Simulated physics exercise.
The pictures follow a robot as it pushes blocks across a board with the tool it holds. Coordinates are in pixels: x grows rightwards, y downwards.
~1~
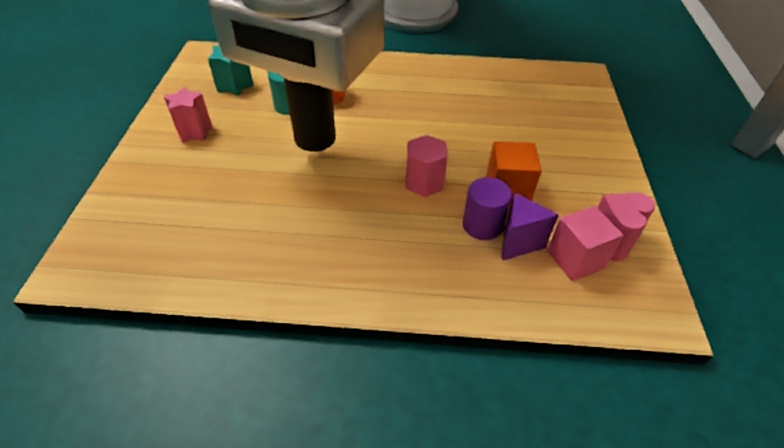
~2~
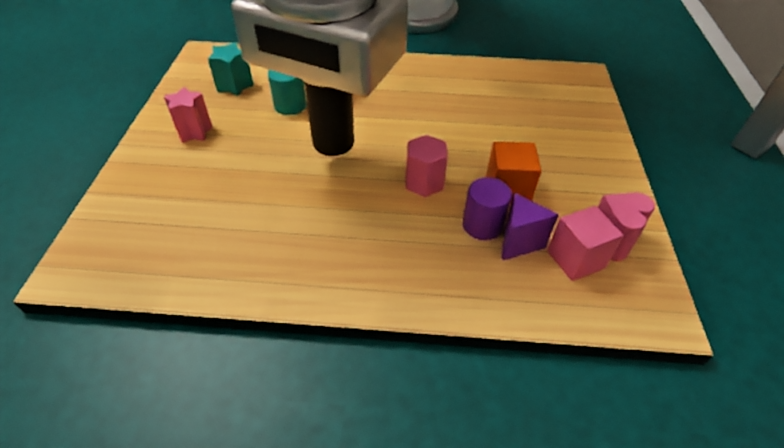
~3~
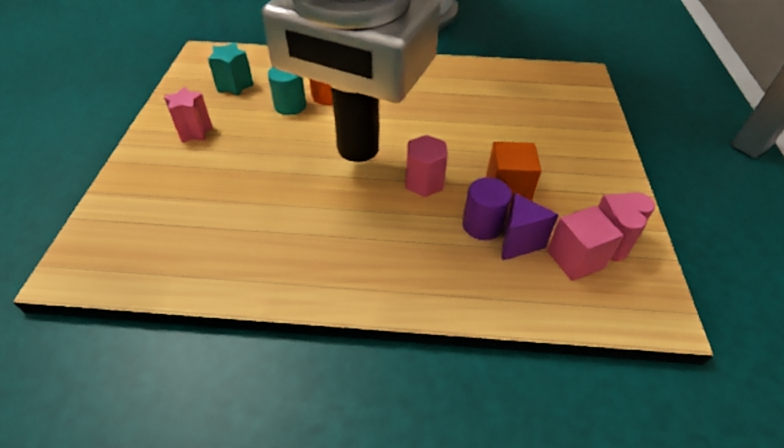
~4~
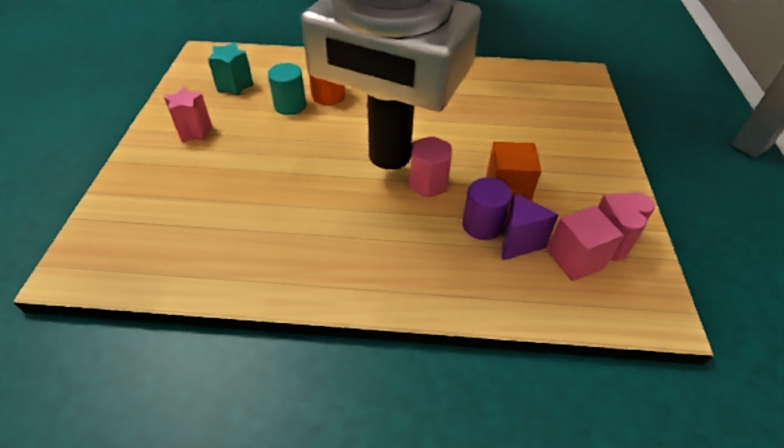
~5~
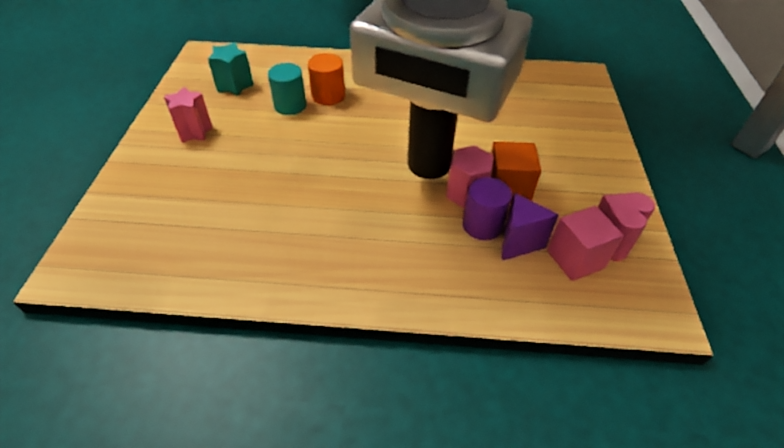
A black-tipped tool slid rightward across the wooden board, met the pink six-sided block, and pushed it right until it sat close beside the purple round block and the orange square one.
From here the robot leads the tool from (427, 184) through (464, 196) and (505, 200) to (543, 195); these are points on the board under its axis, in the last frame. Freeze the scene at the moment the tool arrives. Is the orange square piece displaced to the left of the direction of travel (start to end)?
My answer is yes.
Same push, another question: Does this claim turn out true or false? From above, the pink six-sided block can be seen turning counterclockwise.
False
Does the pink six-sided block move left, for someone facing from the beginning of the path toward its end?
No
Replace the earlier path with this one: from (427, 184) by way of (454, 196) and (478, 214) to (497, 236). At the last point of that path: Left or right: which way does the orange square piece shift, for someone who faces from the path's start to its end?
Answer: Leftward.
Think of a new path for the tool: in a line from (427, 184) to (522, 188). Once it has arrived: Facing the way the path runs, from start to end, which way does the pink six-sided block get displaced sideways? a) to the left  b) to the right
The correct letter is b.
On the path given first. One third of the way, tool at (470, 178); pink six-sided block at (517, 169); purple circle at (495, 195); orange square piece at (554, 158), turned 30° anticlockwise.
Two thirds of the way, tool at (511, 181); pink six-sided block at (559, 179); purple circle at (496, 197); orange square piece at (578, 156), turned 45° anticlockwise; purple triangular piece at (533, 213).
At the end, tool at (549, 176); pink six-sided block at (591, 185), turned 45° clockwise; purple circle at (496, 197); orange square piece at (601, 152), turned 60° anticlockwise; purple triangular piece at (533, 213); pink square piece not moved.
